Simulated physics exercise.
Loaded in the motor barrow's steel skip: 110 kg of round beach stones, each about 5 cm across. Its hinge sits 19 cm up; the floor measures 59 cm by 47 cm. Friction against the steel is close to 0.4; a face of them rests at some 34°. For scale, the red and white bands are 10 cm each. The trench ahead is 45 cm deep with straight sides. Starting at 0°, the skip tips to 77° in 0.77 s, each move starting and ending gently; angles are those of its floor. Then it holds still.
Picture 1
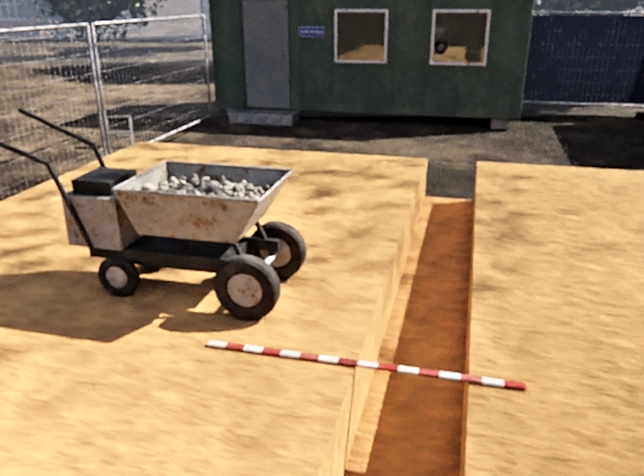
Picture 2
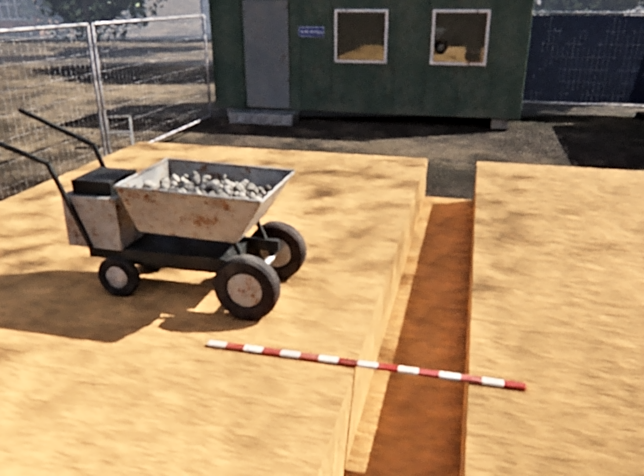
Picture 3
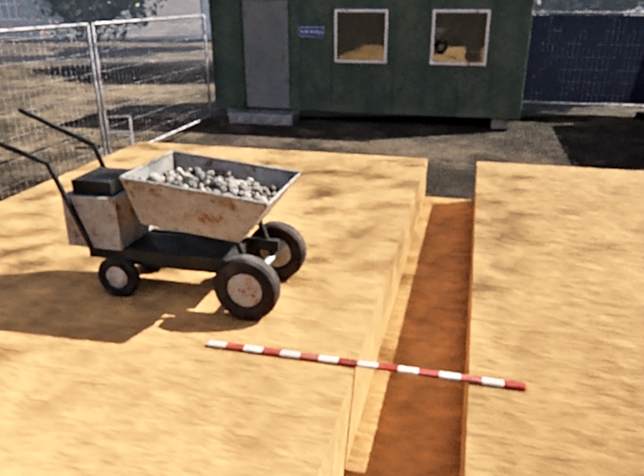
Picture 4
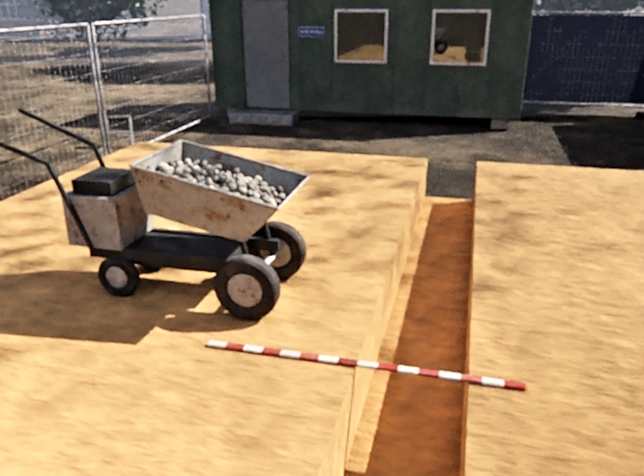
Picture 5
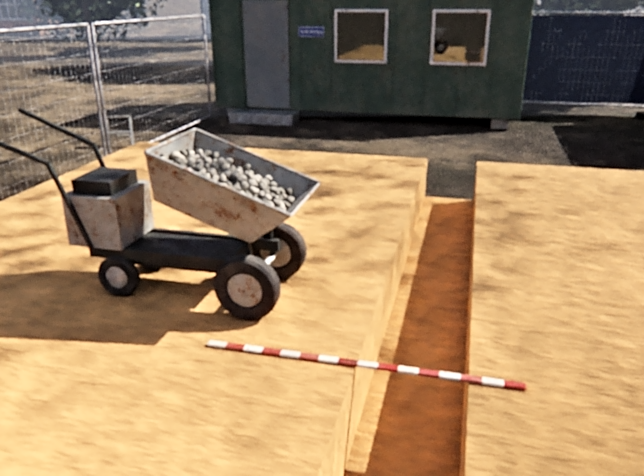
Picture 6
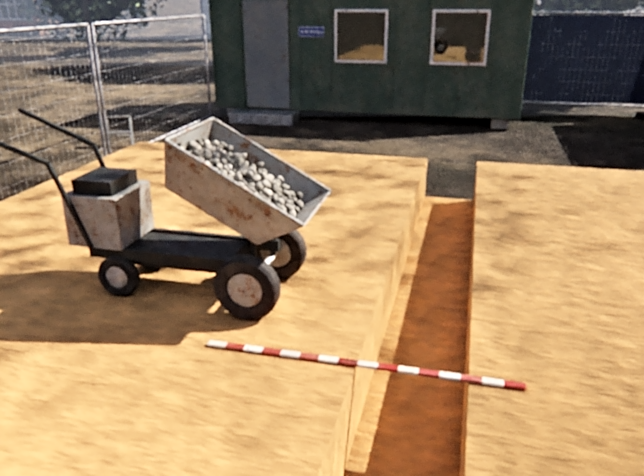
A rusty metal skip full of grey stones tilted steadily forward to the right on a small wheeled barrow, which stayed parked beside a trench with a red and white striped pole across it.
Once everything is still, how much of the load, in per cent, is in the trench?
About 97 per cent.
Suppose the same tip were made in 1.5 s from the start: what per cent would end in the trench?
Then about 95 per cent.
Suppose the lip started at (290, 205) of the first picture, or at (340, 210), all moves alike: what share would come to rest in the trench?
About 100 and 50 per cent.
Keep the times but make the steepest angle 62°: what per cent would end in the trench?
It would be near 70 per cent.
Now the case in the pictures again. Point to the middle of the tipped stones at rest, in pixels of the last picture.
Around (429, 371).
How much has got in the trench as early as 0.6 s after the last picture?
Some 45 per cent.
Then, 0.3 s after the last picture the floor is at 65°, 100 % in the skip; the foremost stones are at (336, 252).
Then, 0.6 s after the last picture the floor is at 77°, 50 % in the skip, 7 % short of the trench, 43 % in the trench; the foremost stones are at (429, 349).
Then, 0.9 s after the last picture the floor is at 77°, 8 % in the skip, 6 % short of the trench, 86 % in the trench; the foremost stones are at (461, 381).
Then, 2.9 s after the last picture the floor is at 77°, 0 % in the skip, 3 % short of the trench, 97 % in the trench; the foremost stones are at (462, 368).
